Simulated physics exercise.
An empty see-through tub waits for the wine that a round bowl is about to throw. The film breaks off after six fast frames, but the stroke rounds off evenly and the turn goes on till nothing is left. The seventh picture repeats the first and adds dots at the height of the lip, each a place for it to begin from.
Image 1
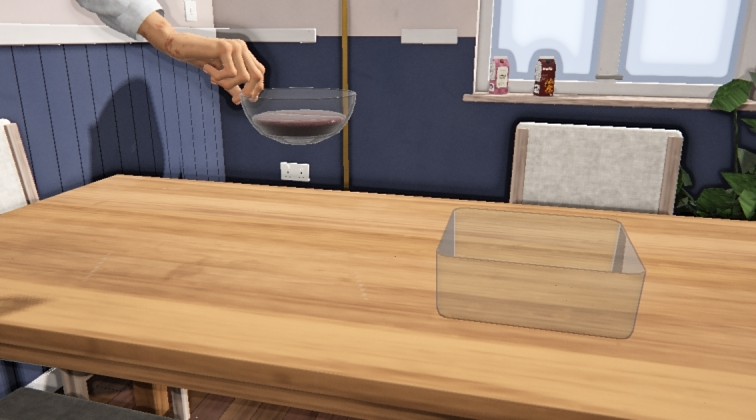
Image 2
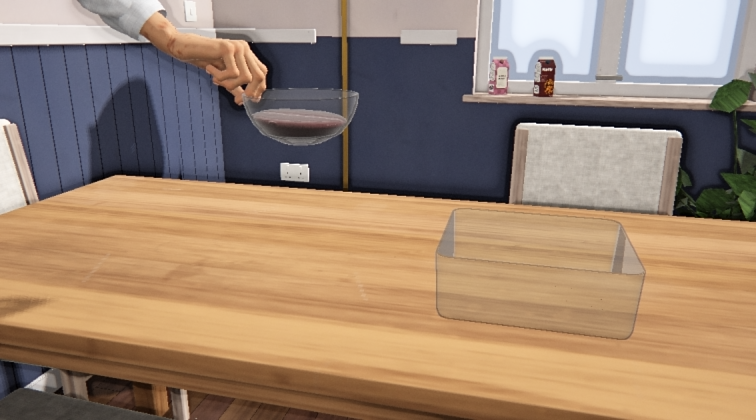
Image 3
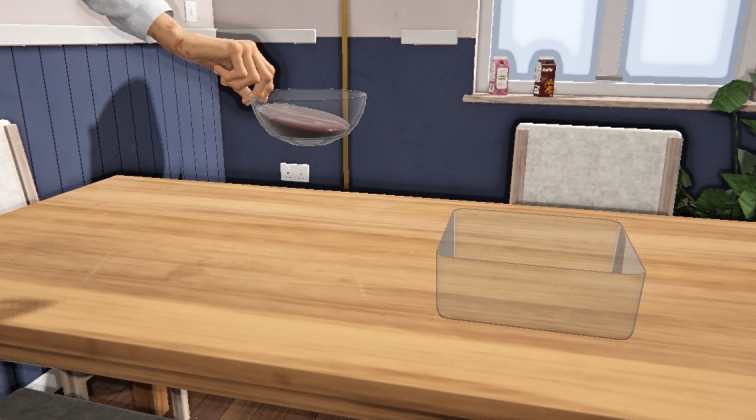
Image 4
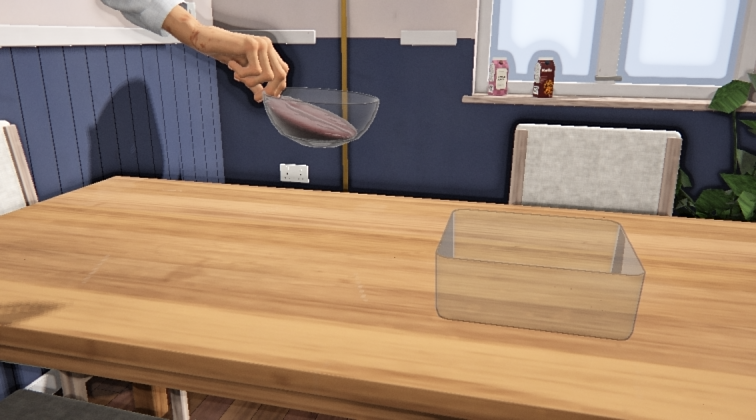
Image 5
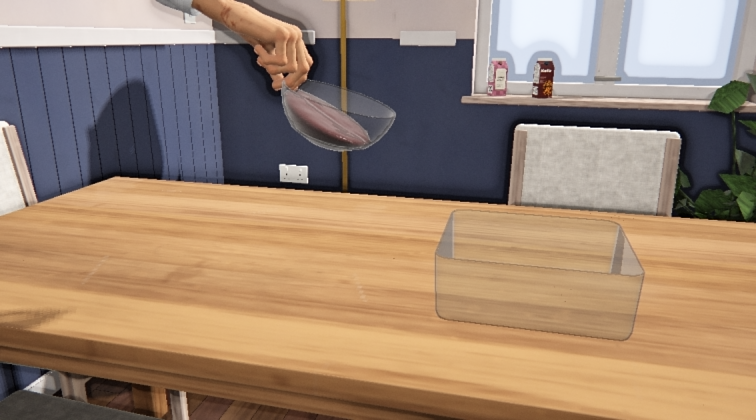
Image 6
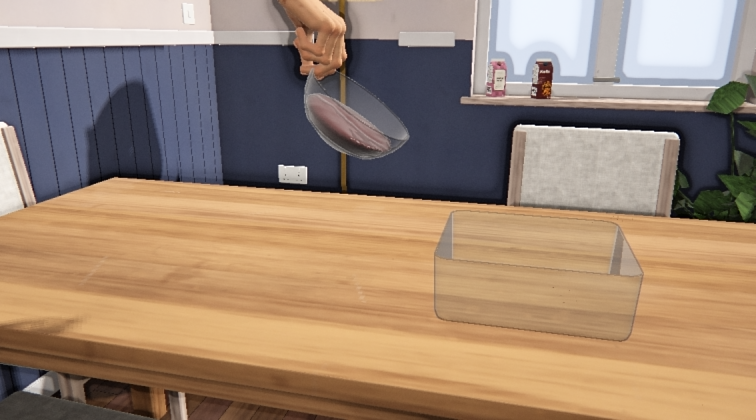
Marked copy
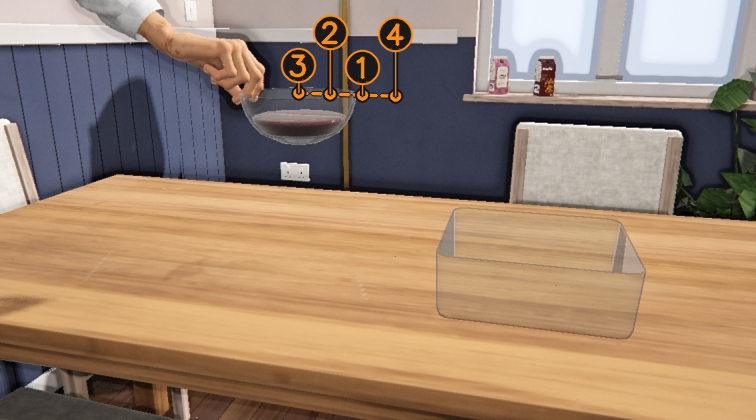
A hand moves a clear round bowl of wine right and tilts it toward an empty tub.
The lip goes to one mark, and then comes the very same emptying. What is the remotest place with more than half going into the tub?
Use place 2.
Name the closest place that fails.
The answer is 3.
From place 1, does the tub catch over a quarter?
Yes, clearly.
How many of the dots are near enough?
Three of them.
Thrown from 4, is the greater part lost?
No, that is safe.
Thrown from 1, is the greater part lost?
No, that is safe.
On the marked copy, 1 at (362, 95); 2 at (330, 94); 3 at (298, 93); 4 at (395, 96).
Choosing 1, about 73 % lands in the tub, 4 % falls short and 24 % goes beside or beyond.
Choosing 2, about 66 % lands in the tub, 18 % falls short and 15 % goes beside or beyond.
Choosing 3, about 23 % lands in the tub, 71 % falls short and 5 % goes beside or beyond.
Choosing 4, about 74 % lands in the tub, 7 % falls short and 20 % goes beside or beyond.
